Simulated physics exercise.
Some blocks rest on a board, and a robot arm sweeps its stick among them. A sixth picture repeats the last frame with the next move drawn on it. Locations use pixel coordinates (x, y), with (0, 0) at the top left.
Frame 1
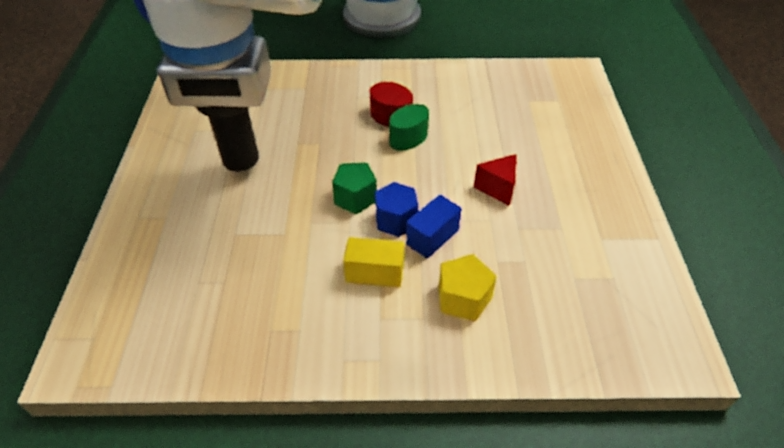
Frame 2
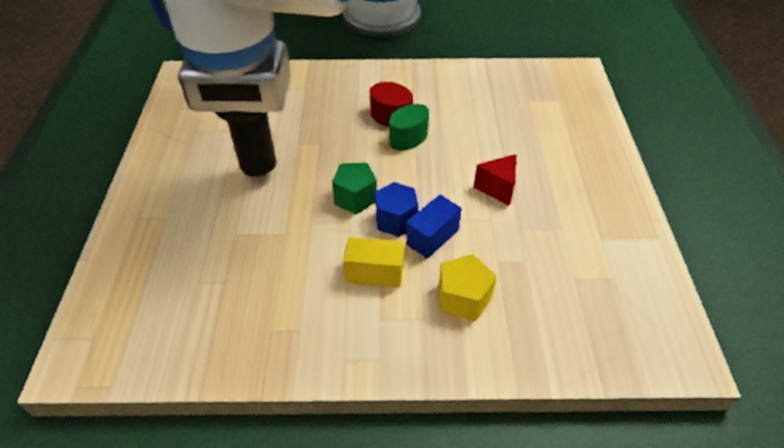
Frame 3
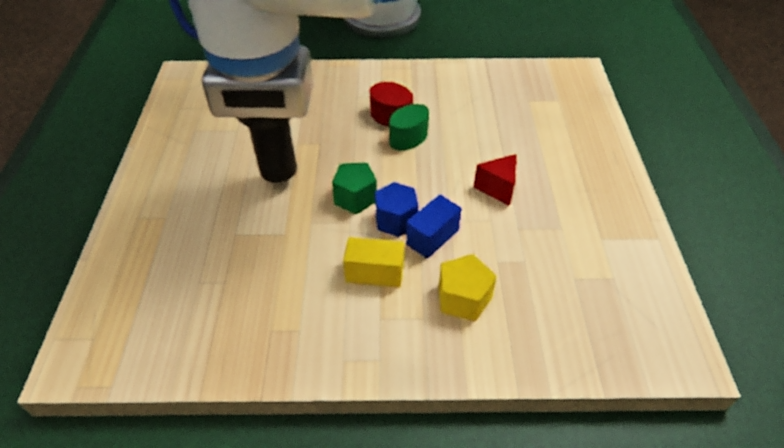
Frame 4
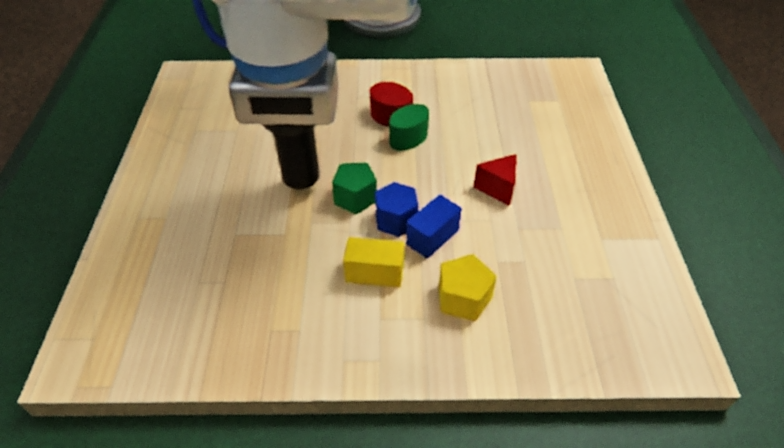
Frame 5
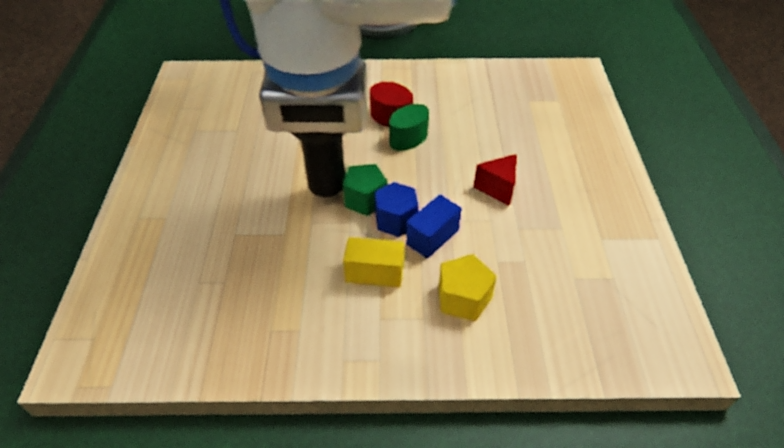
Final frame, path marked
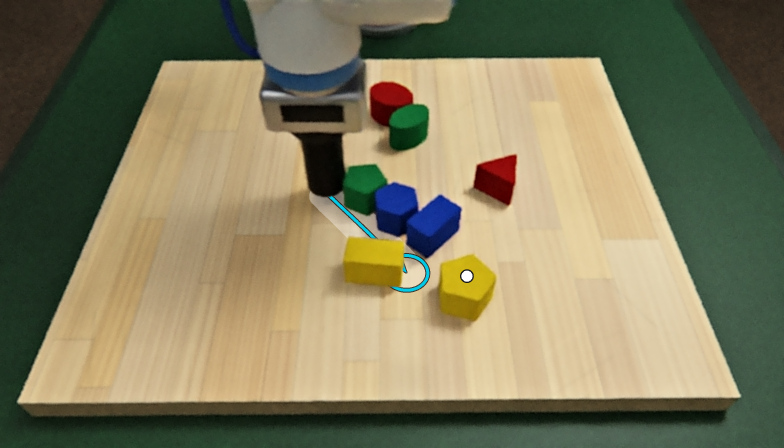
Robot arm sliding its black stick rightward across a wooden board and nudging a green pentagonal block slightly toward a blue hexagon.
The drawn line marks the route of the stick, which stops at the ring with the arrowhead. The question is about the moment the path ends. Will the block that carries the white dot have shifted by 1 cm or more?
I expect not.
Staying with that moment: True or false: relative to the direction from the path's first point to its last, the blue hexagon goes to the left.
Answer: True.
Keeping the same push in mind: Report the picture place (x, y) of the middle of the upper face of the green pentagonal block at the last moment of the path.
It should be at (395, 187) by then.
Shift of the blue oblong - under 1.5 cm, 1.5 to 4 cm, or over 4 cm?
Between 1.5 and 4 cm.
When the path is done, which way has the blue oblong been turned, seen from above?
It makes a clockwise turn.
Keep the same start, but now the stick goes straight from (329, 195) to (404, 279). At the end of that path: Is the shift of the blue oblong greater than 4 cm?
No
The drawn path runs from (329, 195) directly to (406, 272); the dot is on the yellow pentagonal block.
The first path, step by step. One third of the way, stick (353, 207); green pentagonal block (392, 188), turned 40° anticlockwise; blue hexagon (431, 204); blue oblong (459, 225), turned 20° clockwise.
Two thirds of the way, stick (380, 234); green pentagonal block (395, 187), turned 45° anticlockwise; blue hexagon (436, 203), turned 15° clockwise; blue oblong (461, 226), turned 25° clockwise.
At the end, stick (407, 261); green pentagonal block (395, 187), turned 45° anticlockwise; yellow oblong (380, 274), turned 40° clockwise; blue hexagon (436, 203), turned 15° clockwise; blue oblong (461, 226), turned 25° clockwise; yellow pentagonal block not moved.
